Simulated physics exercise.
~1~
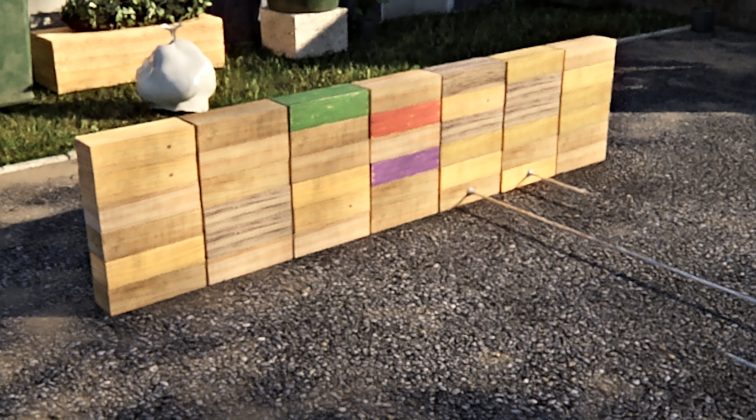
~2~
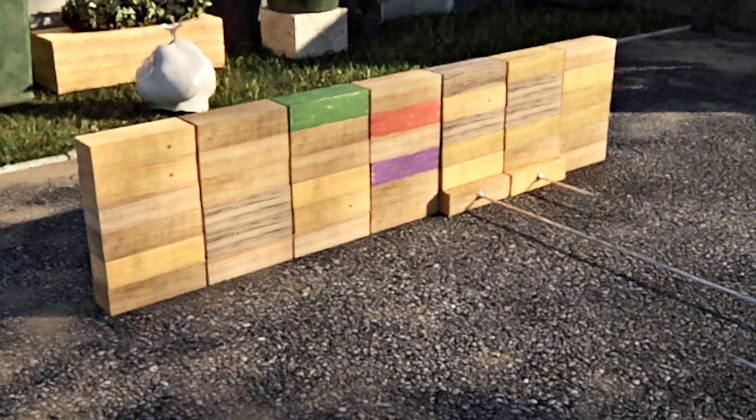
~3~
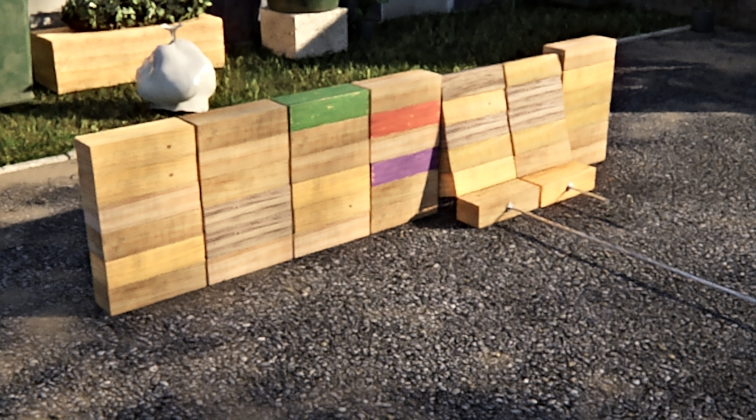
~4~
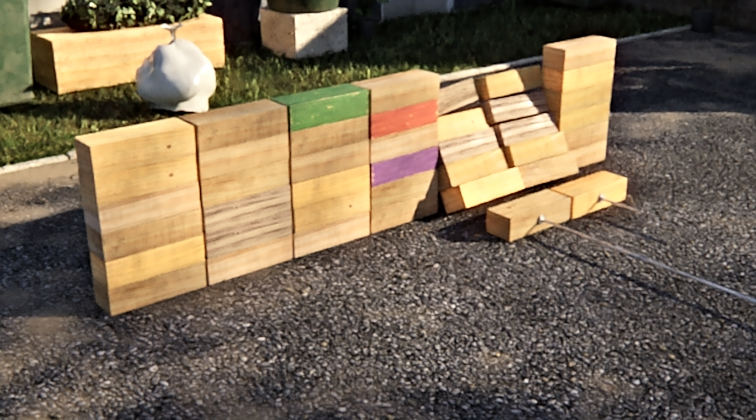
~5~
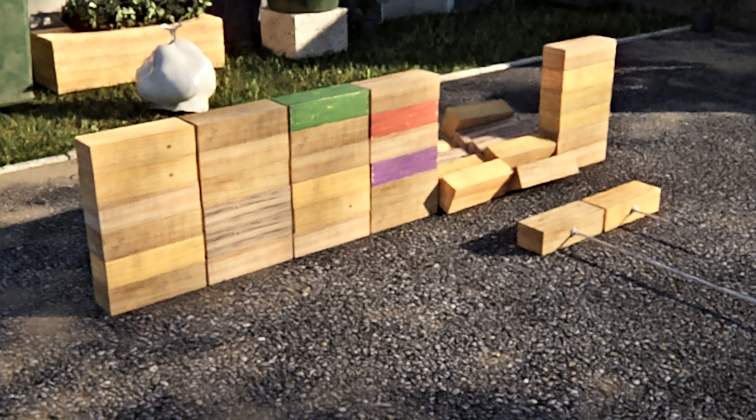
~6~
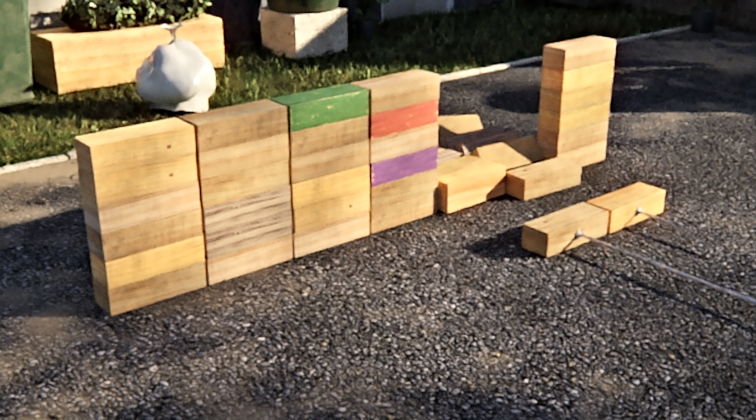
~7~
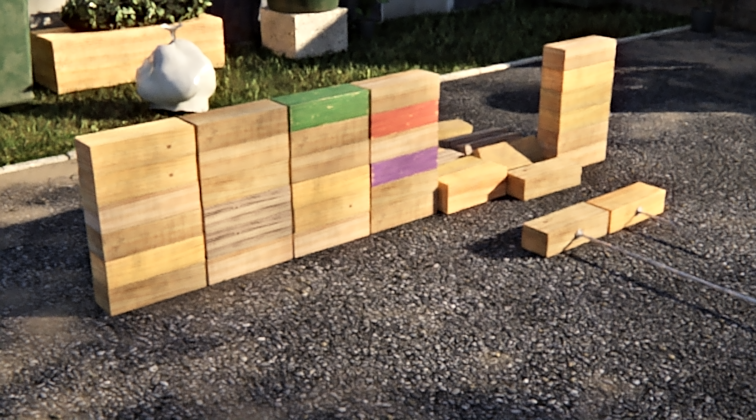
At the start, a long wall of stacked timber blocks stands on dark asphalt beside a strip of grass, with one green, one red and one purple block among the plain ones. Two thin rods attached to neighbouring bottom blocks near the right end draw them out toward the right. The two columns above tilt and sink, then break apart and collapse into the gap. The pulled pair slides farther clear and stops. At the end, loose blocks lie in a low heap, while the right end column and the left section, including all three coloured blocks, still stand.
